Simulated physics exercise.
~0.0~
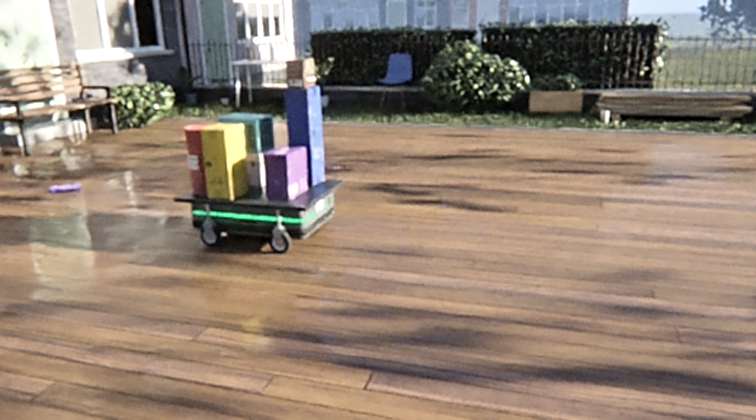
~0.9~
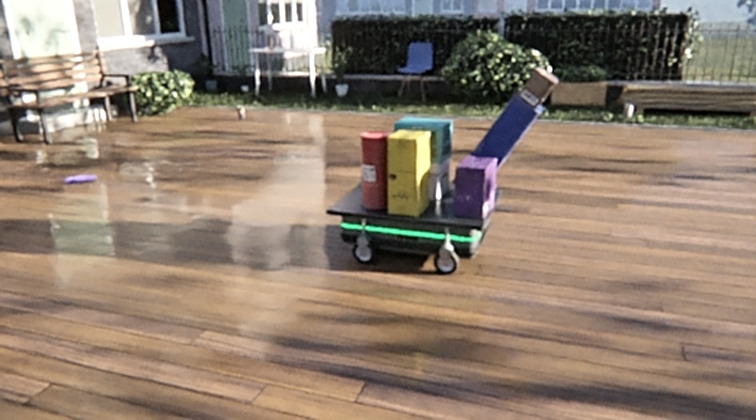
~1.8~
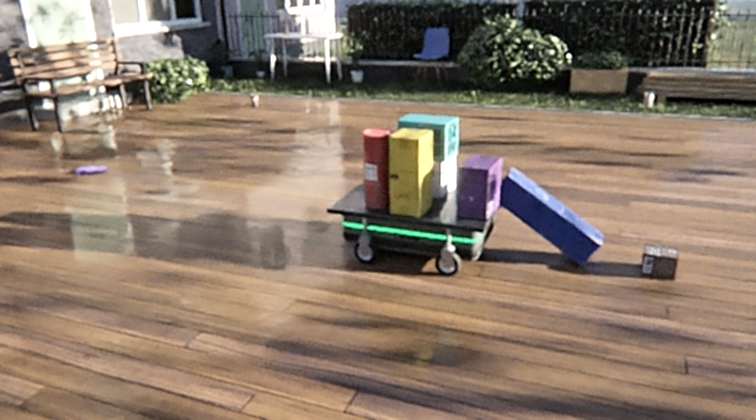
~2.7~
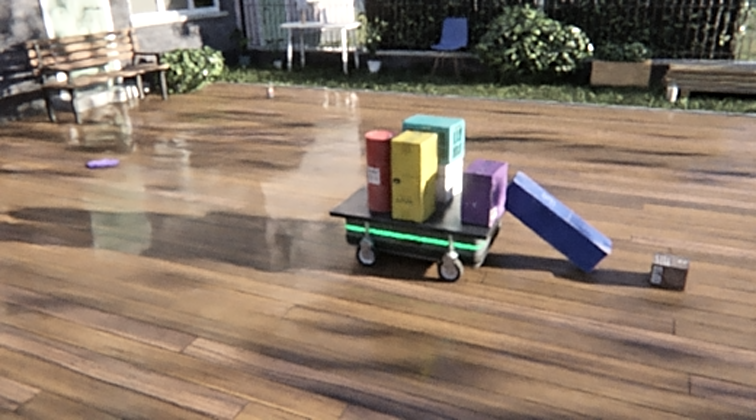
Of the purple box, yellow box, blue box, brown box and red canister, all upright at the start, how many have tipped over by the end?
Two of them have tipped over by the end, the blue box and the brown box.
